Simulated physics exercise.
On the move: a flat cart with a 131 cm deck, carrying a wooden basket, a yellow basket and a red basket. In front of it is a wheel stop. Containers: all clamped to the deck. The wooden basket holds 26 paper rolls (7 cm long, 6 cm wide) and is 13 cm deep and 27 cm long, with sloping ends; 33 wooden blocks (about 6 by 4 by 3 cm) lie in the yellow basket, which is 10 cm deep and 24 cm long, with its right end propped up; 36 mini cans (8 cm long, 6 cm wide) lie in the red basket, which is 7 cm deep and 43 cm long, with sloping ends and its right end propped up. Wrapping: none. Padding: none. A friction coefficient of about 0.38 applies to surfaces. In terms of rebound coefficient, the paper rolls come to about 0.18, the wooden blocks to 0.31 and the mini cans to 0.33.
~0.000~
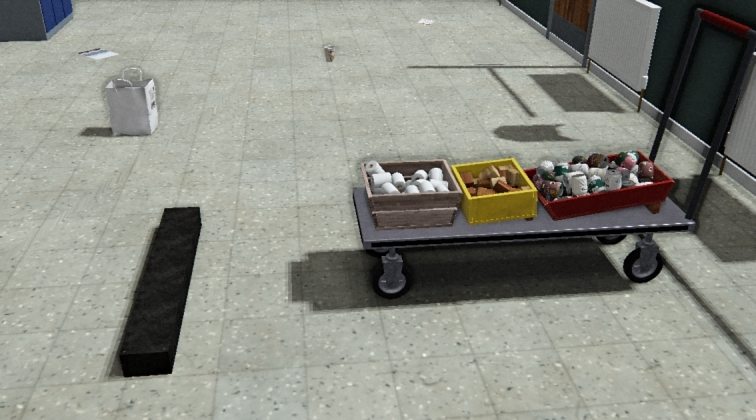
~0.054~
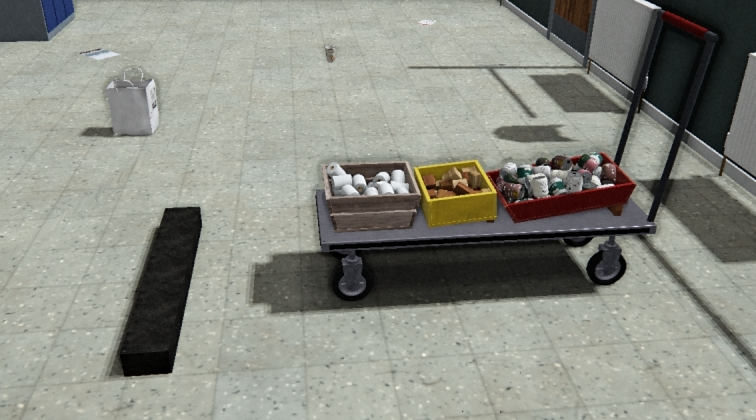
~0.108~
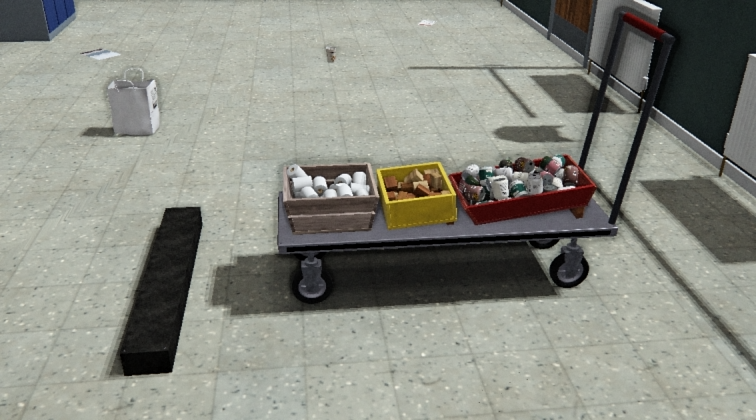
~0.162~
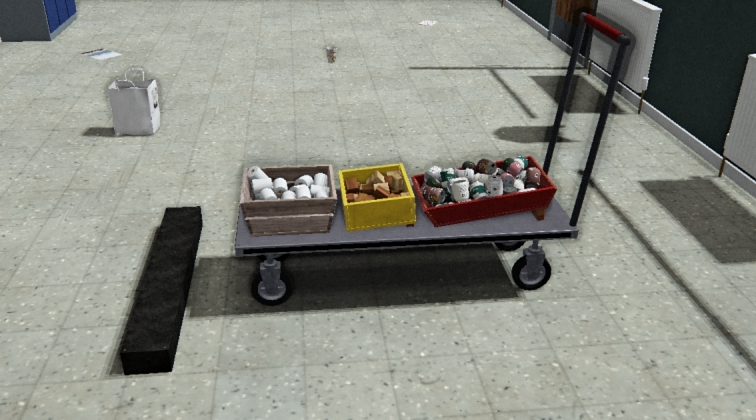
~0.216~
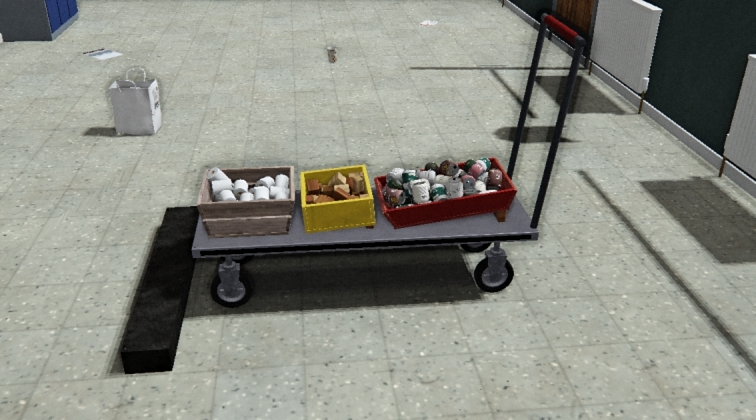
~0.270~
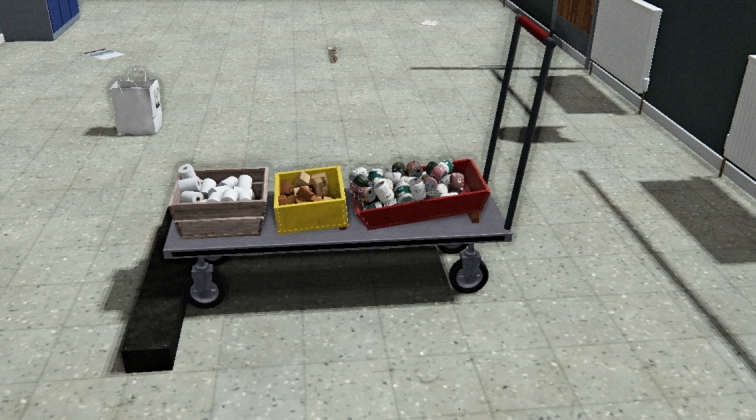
In this clip, a flat cart carrying a wooden basket of white rolls, a yellow basket of wooden blocks and a red basket of small cans rolls left across a tiled floor and reaches a dark wheel stop.
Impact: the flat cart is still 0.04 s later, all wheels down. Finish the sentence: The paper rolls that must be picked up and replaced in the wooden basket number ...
... less than a sixth of them.
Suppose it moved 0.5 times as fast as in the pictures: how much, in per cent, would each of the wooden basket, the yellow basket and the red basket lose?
Wooden basket 0, yellow basket 0, red basket 10 per cent.
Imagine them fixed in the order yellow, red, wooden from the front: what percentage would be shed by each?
With that order the wooden basket sheds 10 per cent of its load, the yellow basket 10 per cent, and the red basket 40 per cent.
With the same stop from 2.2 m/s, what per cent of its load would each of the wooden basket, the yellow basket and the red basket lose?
Wooden basket 0 %, yellow basket 10 %, red basket 20 %.
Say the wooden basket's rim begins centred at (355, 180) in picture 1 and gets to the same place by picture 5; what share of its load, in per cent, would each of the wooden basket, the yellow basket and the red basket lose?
Wooden basket 0 %, yellow basket 0 %, red basket 20 %.
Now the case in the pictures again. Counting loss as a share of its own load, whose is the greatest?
That's the red basket.
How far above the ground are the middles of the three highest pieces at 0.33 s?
About 54 cm up.
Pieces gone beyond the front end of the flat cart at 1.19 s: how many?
I'd put it at some 1 pieces.
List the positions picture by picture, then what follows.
In the first frame (each is followed by its nearest rim corner in this view; the camera moves round a little), wooden basket, (372, 196); red basket, (547, 203); 73 cm short of the stop; none out.
In the second frame, wooden basket, (330, 198); red basket, (507, 205); 57 cm short of the stop.
In the third frame, wooden basket, (287, 200); red basket, (467, 207); 42 cm short of the stop.
In the fourth frame, wooden basket, (243, 202); red basket, (426, 209); 26 cm short of the stop.
In the fifth frame, wooden basket, (200, 203); red basket, (385, 211); 10 cm short of the stop.
In the sixth frame, wooden basket, (172, 204); red basket, (358, 212); stopping; none out.
After 0.33 s, wooden basket 26 in, 0 out, yellow basket 33 in, 0 out and red basket 35 in, 1 out.
After 0.45 s, wooden basket 25 in, 1 out, yellow basket 29 in, 4 out and red basket 27 in, 9 out.
After 0.68 s, wooden basket 25 in, 1 out, yellow basket 28 in, 5 out and red basket 23 in, 13 out.
Outcome (at 1.19 s), wooden basket 25 in, 1 out, yellow basket 28 in, 5 out and red basket 20 in, 16 out. Asked share, 1 of 26, 4 per cent.
